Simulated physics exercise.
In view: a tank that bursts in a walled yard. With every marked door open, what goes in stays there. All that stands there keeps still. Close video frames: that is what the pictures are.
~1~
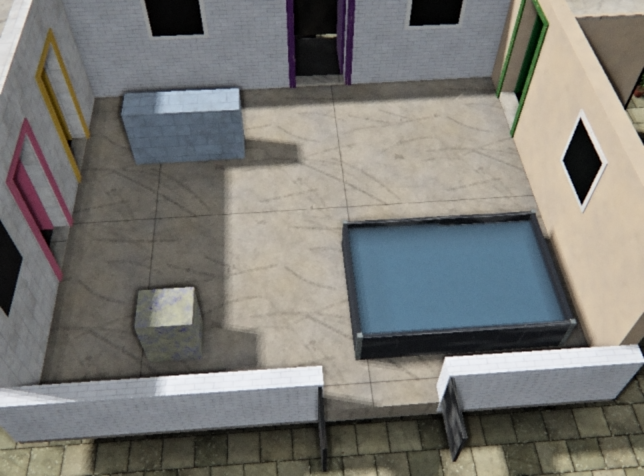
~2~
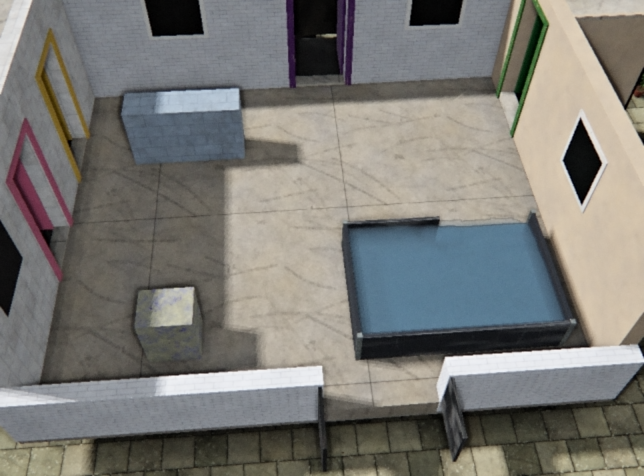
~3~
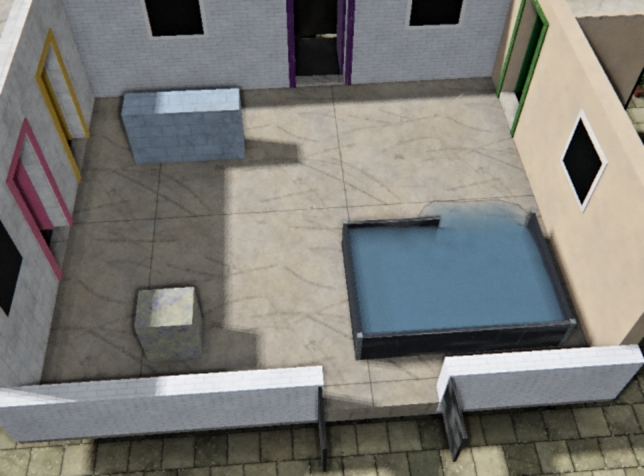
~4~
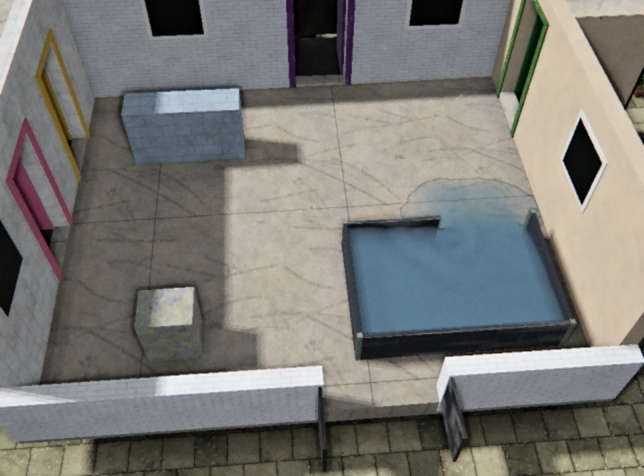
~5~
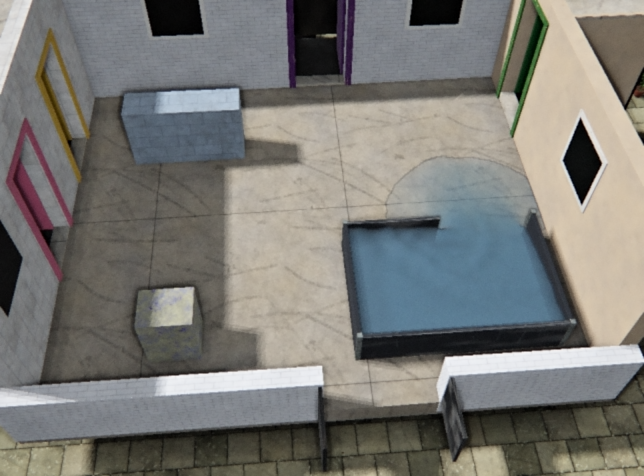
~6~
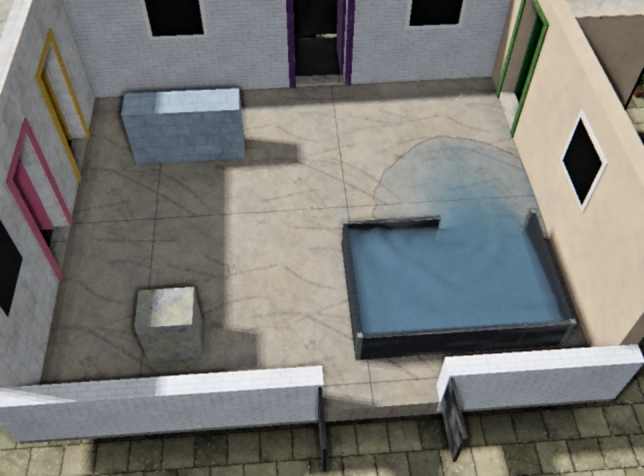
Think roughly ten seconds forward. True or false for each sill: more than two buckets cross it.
Yellow door - true; green door - false; pink door - false; purple door - true.
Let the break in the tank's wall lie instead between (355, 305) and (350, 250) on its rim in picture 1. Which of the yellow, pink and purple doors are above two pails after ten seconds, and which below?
The yellow door tops the limit, the pink door tops the limit and the purple door remains within the limit.
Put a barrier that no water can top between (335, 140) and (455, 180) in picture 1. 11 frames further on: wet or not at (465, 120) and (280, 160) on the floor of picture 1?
Taking the points in order, the first is inundated and the second is inundated.
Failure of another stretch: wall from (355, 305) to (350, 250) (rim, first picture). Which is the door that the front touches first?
You want the one in pink.
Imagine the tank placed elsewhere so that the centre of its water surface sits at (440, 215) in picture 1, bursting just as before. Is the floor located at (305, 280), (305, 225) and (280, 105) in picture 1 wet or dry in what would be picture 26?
In order: Untouched, untouched, submerged.
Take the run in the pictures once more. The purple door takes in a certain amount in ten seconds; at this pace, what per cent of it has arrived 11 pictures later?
It comes to around 0 percent of the ten-second total.
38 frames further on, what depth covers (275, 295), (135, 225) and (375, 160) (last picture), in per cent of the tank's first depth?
Readings in order: Around 0, 2 and 8 %.
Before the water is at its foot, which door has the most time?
It's the one in pink.
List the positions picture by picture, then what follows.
The first picture shows still water in the tank at (452, 273).
In the second picture, the front is at a hidden place, out from the gap on the tank's far side.
In the third picture, the front is at a hidden place, out from the gap on the tank's far side.
In the fourth picture, water pours out on the tank's far side and has run to (429, 186).
In the fifth picture, water pours out on the tank's far side and has run to (441, 161).
In the sixth picture, water pours out on the tank's far side and has run to (439, 140).
A moment on, water covers 20 % of the floor; the yellow door not reached, the green door wet at the sill, nothing in, the pink door not reached, the purple door not reached.
Next, water covers 25 % of the floor; the yellow door not reached, the green door wet at the sill, nothing in, the pink door not reached, the purple door wet at the sill, nothing in.
Then, water covers 30 % of the floor; the yellow door not reached, the green door under two buckets in, the pink door not reached, the purple door under two buckets in.
Later, water covers 60 % of the floor; the yellow door under two buckets in, the green door under two buckets in, the pink door not reached, the purple door over two buckets in.
In the end, water covers 90 % of the floor; the yellow door far over two buckets in, the green door under two buckets in, the pink door wet at the sill, nothing in, the purple door over two buckets in.
